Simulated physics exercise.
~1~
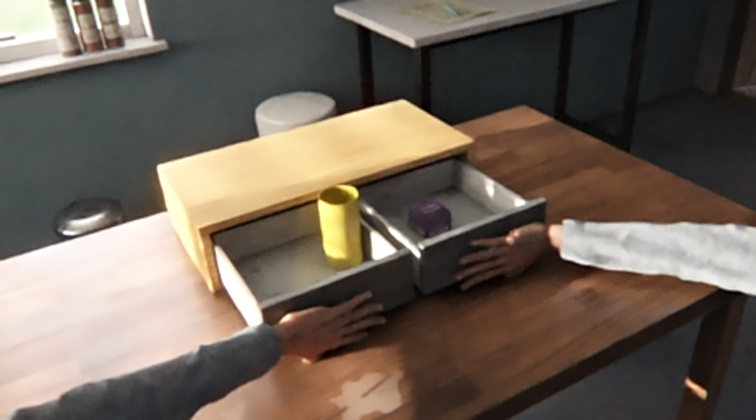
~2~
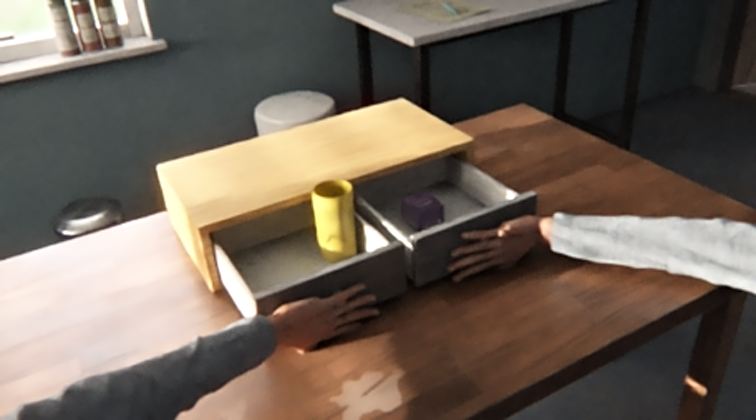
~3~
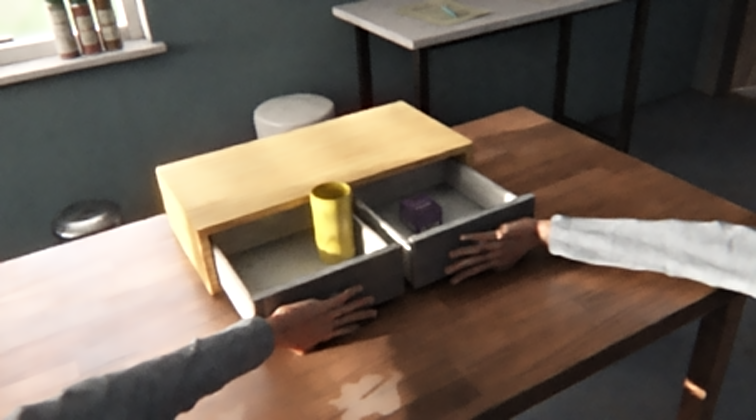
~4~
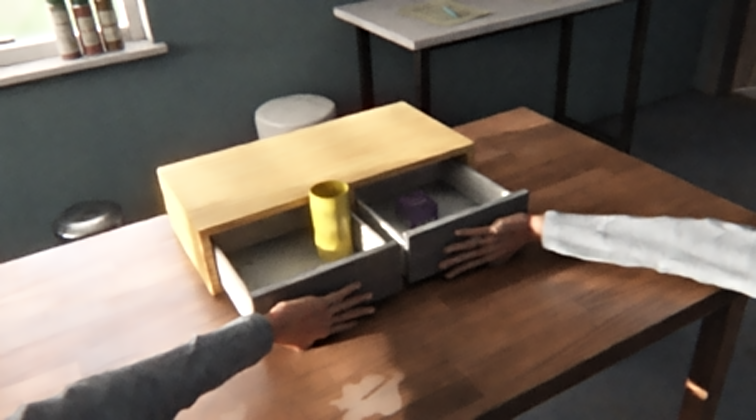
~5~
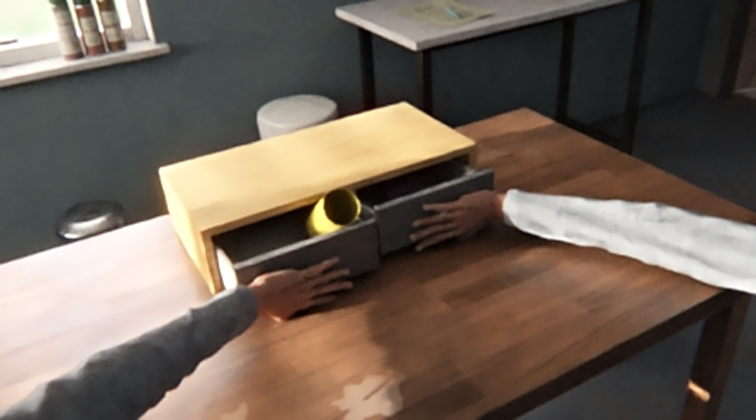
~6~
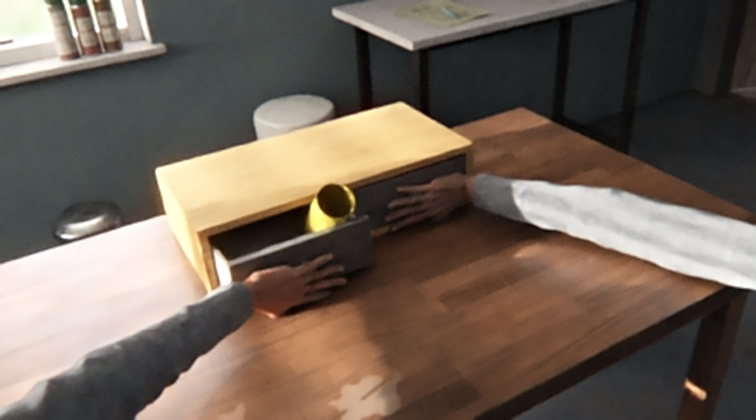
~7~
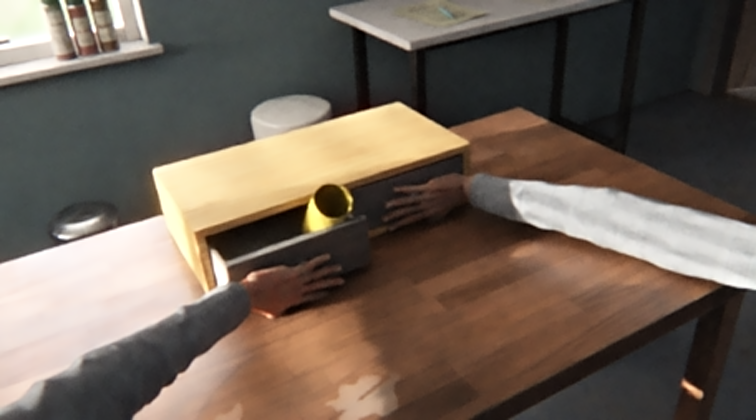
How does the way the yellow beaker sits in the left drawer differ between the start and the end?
At the start the yellow beaker stands upright in the open left drawer. By the end it is leaning over in the drawer's opening.
